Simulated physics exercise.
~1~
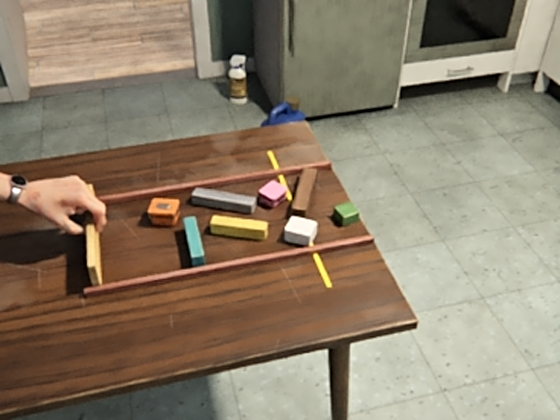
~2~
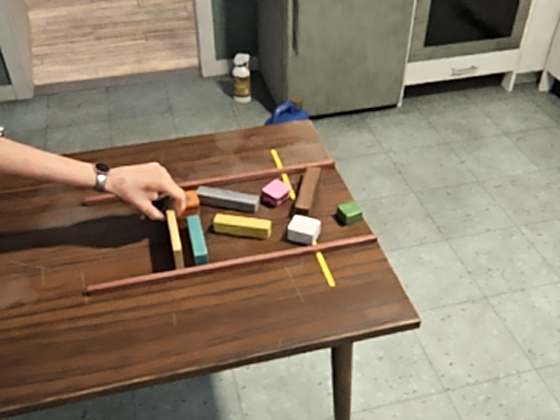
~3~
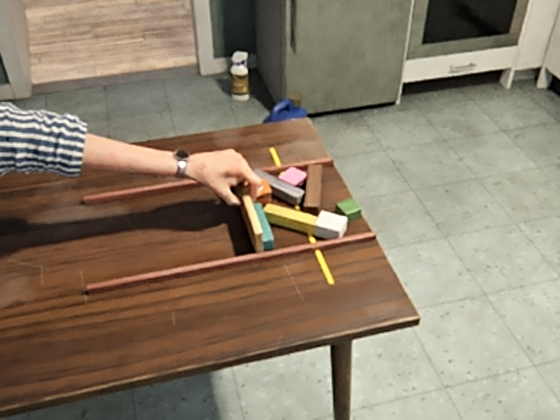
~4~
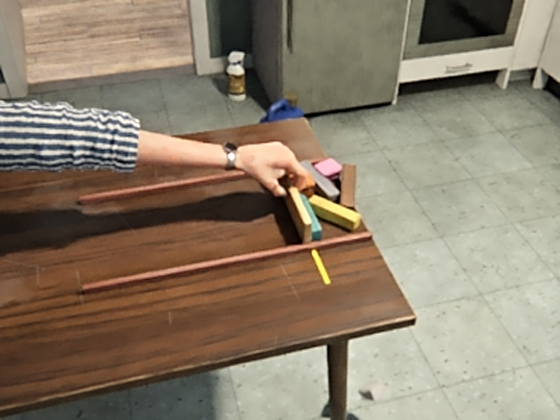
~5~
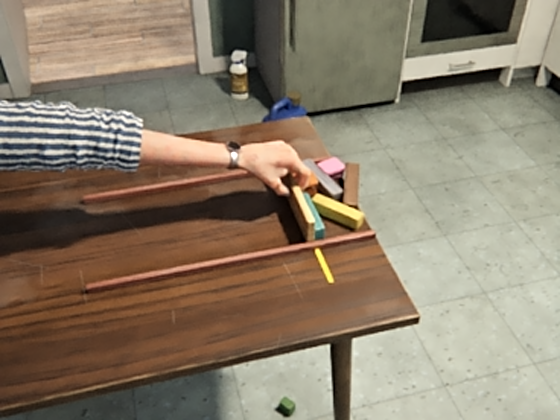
On a wooden table in a kitchen, a hand pushed a board to the right between two rails, sweeping colourful blocks and sticks into a cluster near the edge, until the white block and then the green one ended up off the table.
